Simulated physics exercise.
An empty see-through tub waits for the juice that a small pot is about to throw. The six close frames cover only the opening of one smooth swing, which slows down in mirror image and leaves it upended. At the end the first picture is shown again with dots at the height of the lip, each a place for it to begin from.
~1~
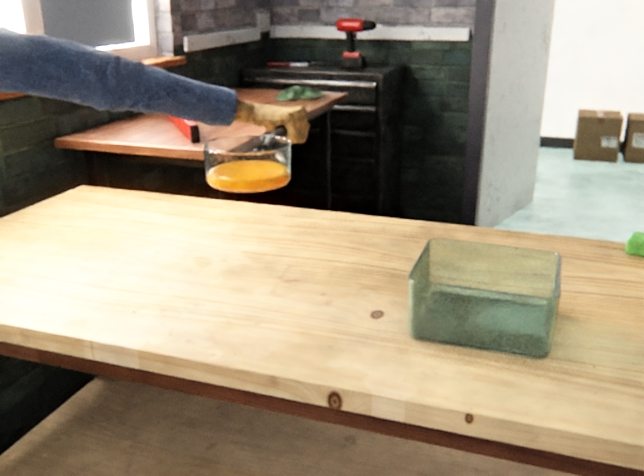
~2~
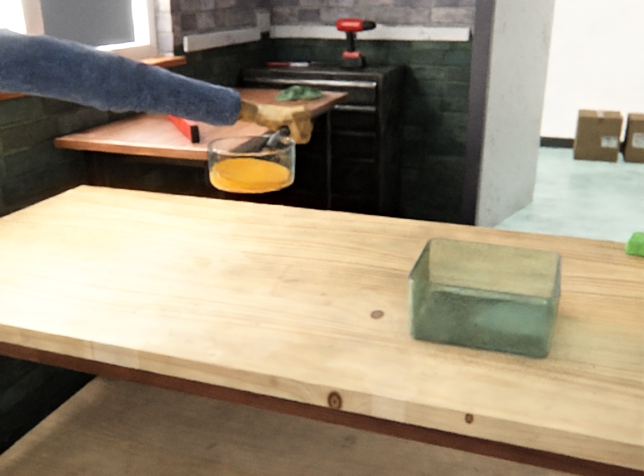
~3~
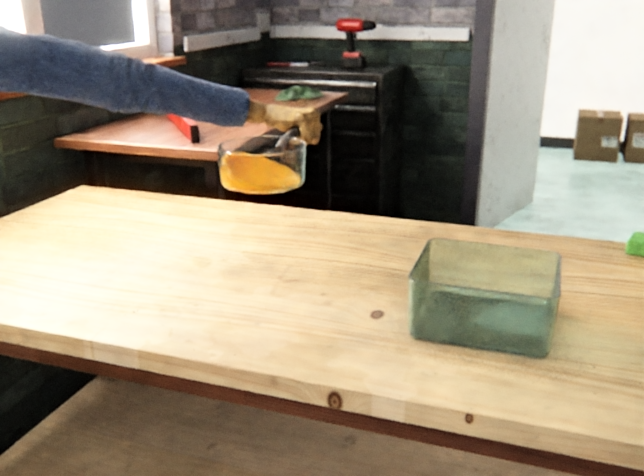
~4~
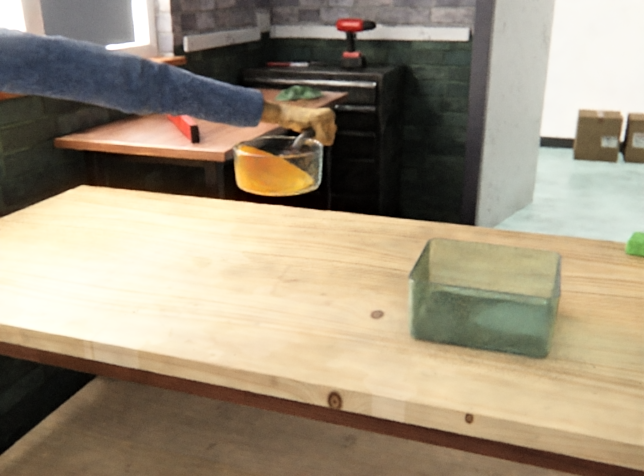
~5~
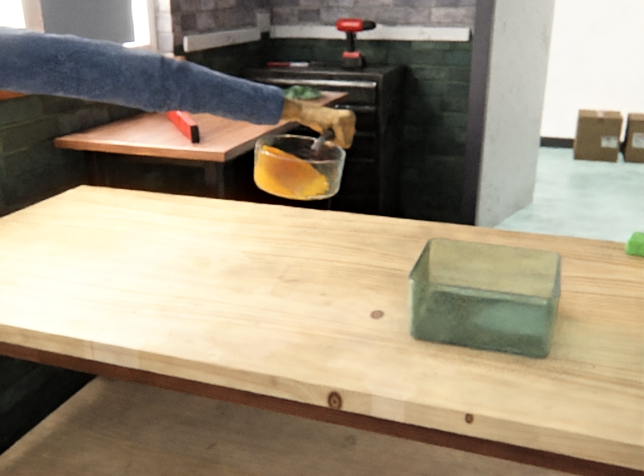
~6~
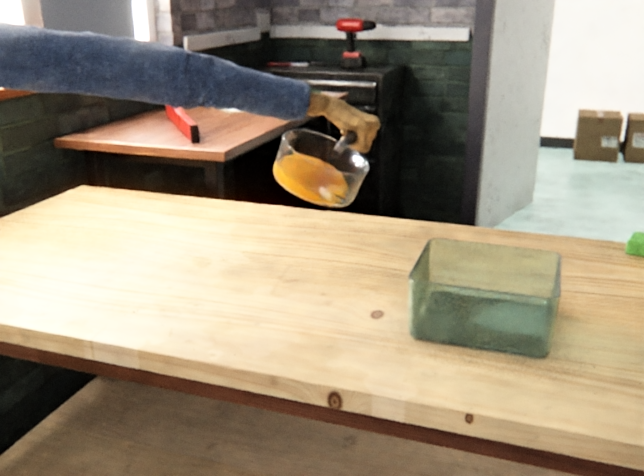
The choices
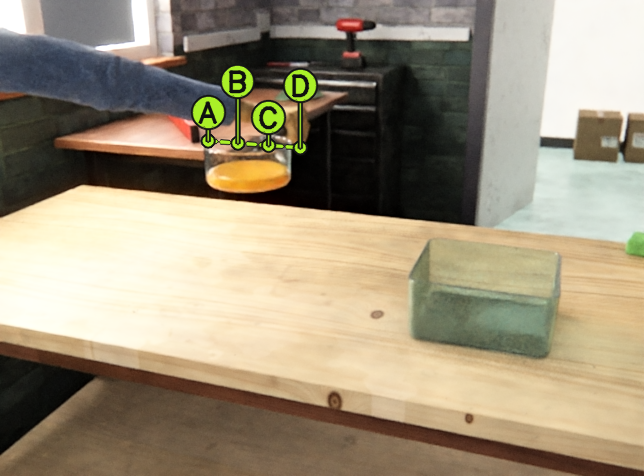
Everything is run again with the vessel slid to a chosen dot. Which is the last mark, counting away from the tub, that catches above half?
That is spot C.
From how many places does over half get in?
Two of them.
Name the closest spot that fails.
That is spot B.
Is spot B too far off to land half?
Yes.
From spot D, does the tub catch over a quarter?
Yes, it does.
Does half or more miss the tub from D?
No, that is safe.
On the marked copy, A at (208, 140); B at (237, 143); C at (268, 145); D at (300, 147).
With A, about 11 % lands in the tub, 86 % falls short and 3 % goes beside or beyond.
With B, about 32 % lands in the tub, 63 % falls short and 5 % goes beside or beyond.
With C, about 62 % lands in the tub, 28 % falls short and 10 % goes beside or beyond.
With D, about 74 % lands in the tub, 16 % falls short and 10 % goes beside or beyond.
